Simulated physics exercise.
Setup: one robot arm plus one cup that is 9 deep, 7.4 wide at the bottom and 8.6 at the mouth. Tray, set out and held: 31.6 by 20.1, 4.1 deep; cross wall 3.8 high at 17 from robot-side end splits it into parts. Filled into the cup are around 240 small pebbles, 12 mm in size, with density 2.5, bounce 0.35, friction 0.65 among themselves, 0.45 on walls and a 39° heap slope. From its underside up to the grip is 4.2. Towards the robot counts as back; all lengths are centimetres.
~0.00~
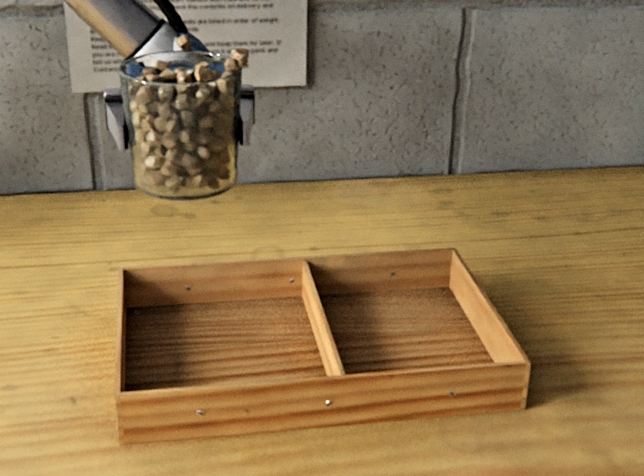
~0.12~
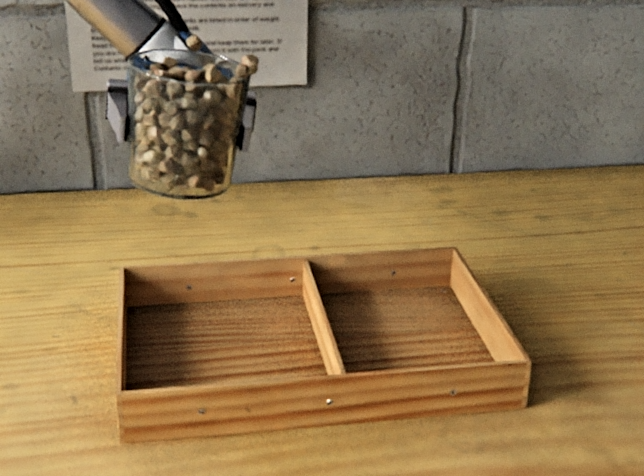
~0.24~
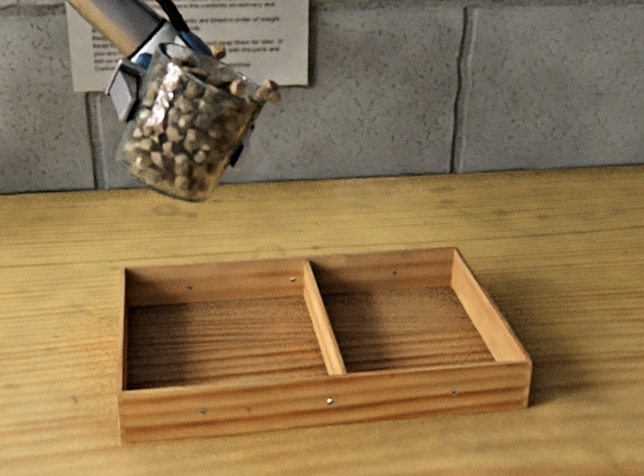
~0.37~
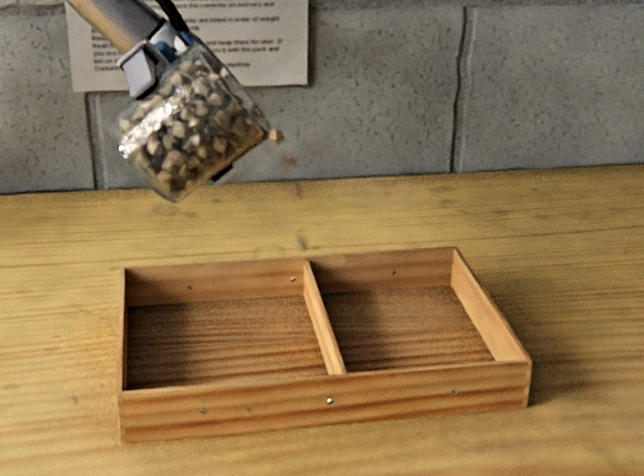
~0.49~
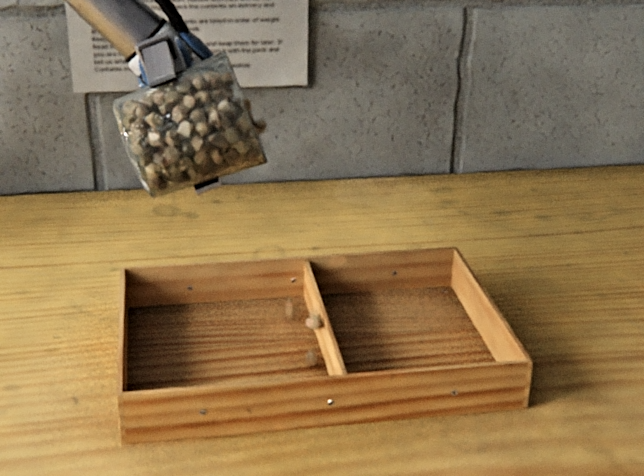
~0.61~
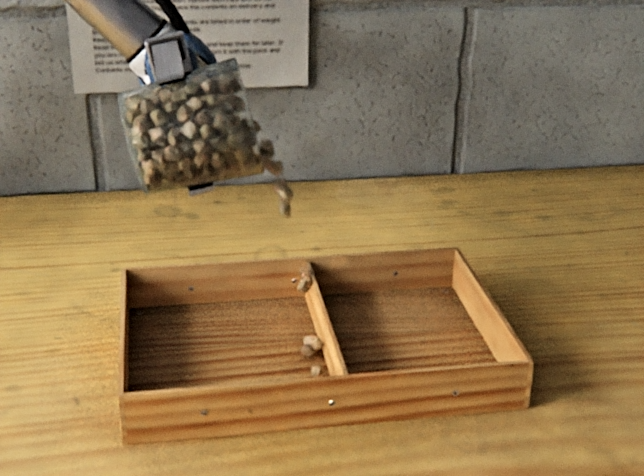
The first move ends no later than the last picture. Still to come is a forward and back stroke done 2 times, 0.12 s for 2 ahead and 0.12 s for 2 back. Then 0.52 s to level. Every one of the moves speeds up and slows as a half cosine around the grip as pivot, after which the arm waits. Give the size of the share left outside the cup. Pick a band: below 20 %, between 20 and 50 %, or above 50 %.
The share falls between 20 and 50 %.
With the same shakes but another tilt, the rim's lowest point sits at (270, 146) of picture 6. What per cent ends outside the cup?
The share is about 10 percent.
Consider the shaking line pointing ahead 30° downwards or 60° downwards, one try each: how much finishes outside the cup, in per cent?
You'd get about 20 per cent with the first setting and about 10 per cent with the second.
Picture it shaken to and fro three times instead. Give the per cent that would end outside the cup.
Estimate for that case: 35 %.
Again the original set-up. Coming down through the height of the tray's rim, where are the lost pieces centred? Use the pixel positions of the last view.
About at (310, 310).
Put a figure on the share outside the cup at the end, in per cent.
Around 30 percent.
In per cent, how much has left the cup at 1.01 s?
By then near 20 % is out.
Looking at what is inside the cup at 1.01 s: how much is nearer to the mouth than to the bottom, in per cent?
That share comes to roughly 50 percent.
After 1.01 s, tilted 78° forward, highest piece 23 above the table; 188 in the cup, 24 in the robot-side part, 15 in the far-side part, 8 in flight or on a rim.
After 1.41 s, tilted 25° forward, highest piece 25 above the table; 166 in the cup, 39 in the robot-side part, 29 in the far-side part, 1 in flight or on a rim.
After 1.81 s, level, highest piece 25 above the table; 166 in the cup, 40 in the robot-side part, 29 in the far-side part.
After 2.86 s, level, highest piece 25 above the table; 166 in the cup, 40 in the robot-side part, 29 in the far-side part.
At rest, 166 in the cup, 40 in the robot-side part, 29 in the far-side part. That is 29 % outside the cup.
